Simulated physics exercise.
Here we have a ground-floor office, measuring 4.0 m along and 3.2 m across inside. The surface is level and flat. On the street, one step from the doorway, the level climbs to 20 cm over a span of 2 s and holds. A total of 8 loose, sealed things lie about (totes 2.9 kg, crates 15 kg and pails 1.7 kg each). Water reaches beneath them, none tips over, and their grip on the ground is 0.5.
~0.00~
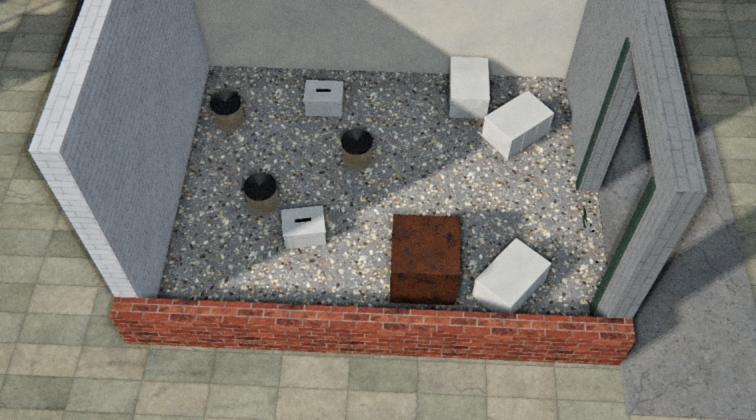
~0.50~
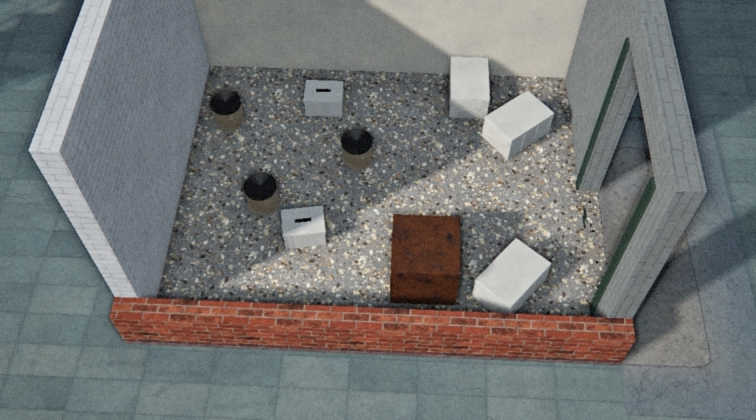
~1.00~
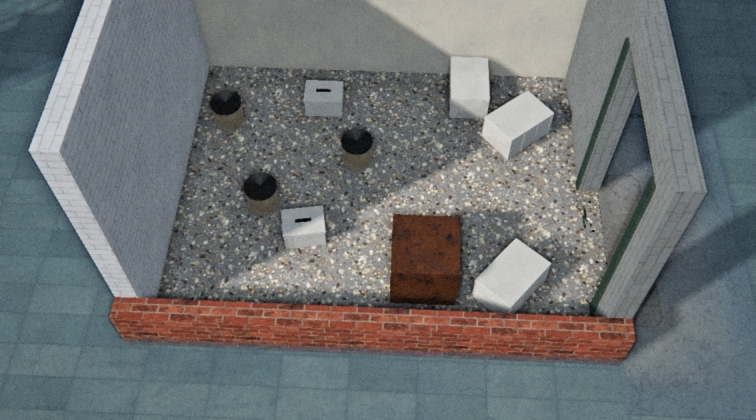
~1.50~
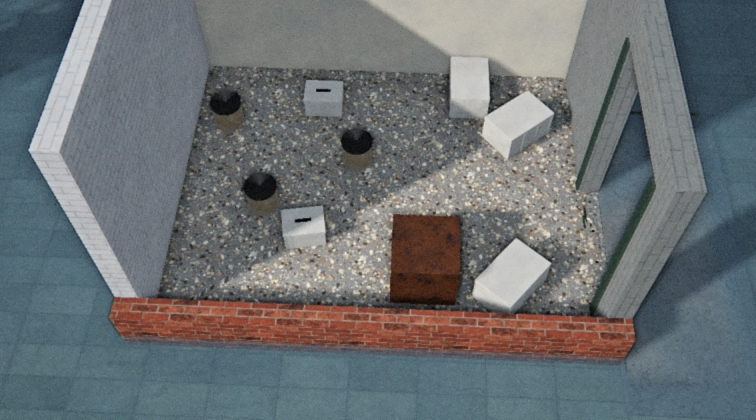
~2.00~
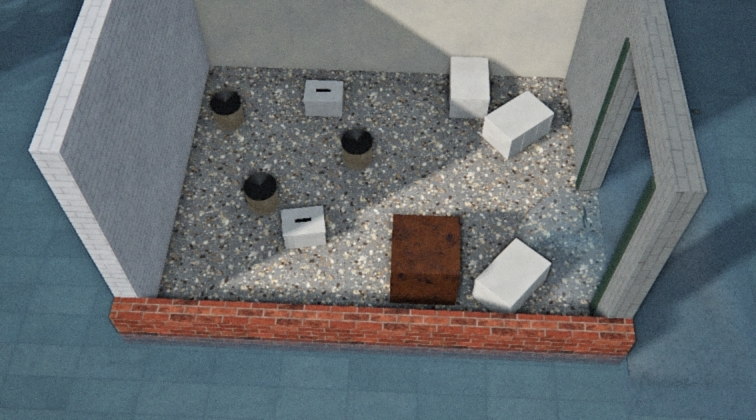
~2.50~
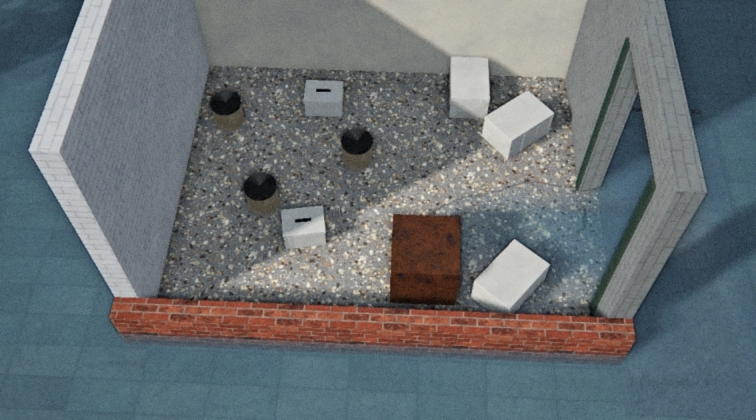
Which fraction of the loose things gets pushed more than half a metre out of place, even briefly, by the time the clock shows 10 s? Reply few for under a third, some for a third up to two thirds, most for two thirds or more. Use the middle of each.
Some.
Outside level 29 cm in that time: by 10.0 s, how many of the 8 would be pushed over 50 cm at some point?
It would come to 6 of them.
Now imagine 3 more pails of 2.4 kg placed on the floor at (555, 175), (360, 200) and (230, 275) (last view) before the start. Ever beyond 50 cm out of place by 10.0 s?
In the same order as the question: Not as far, farther, farther.
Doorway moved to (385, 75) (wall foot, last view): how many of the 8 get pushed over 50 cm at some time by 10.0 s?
So the tally would be 6.
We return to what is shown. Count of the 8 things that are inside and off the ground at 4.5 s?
The count is 3.
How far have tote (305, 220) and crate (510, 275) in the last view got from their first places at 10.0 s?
60 cm, 10 cm.
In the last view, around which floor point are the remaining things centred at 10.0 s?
Mean position approx. (350, 209).
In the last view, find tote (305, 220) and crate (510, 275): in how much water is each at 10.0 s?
Roughly 11 and 14 cm.
After 3.5 s 0 of 8 are over 50 cm from their spots; 1 afloat.
After 4.5 s 4 of 8 are over 50 cm from their spots; 3 afloat.
After 7.0 s 5 of 8 are over 50 cm from their spots; 6 afloat.
After 10.0 s 5 of 8 are over 50 cm from their spots, and 5 have been at some point; 6 afloat.
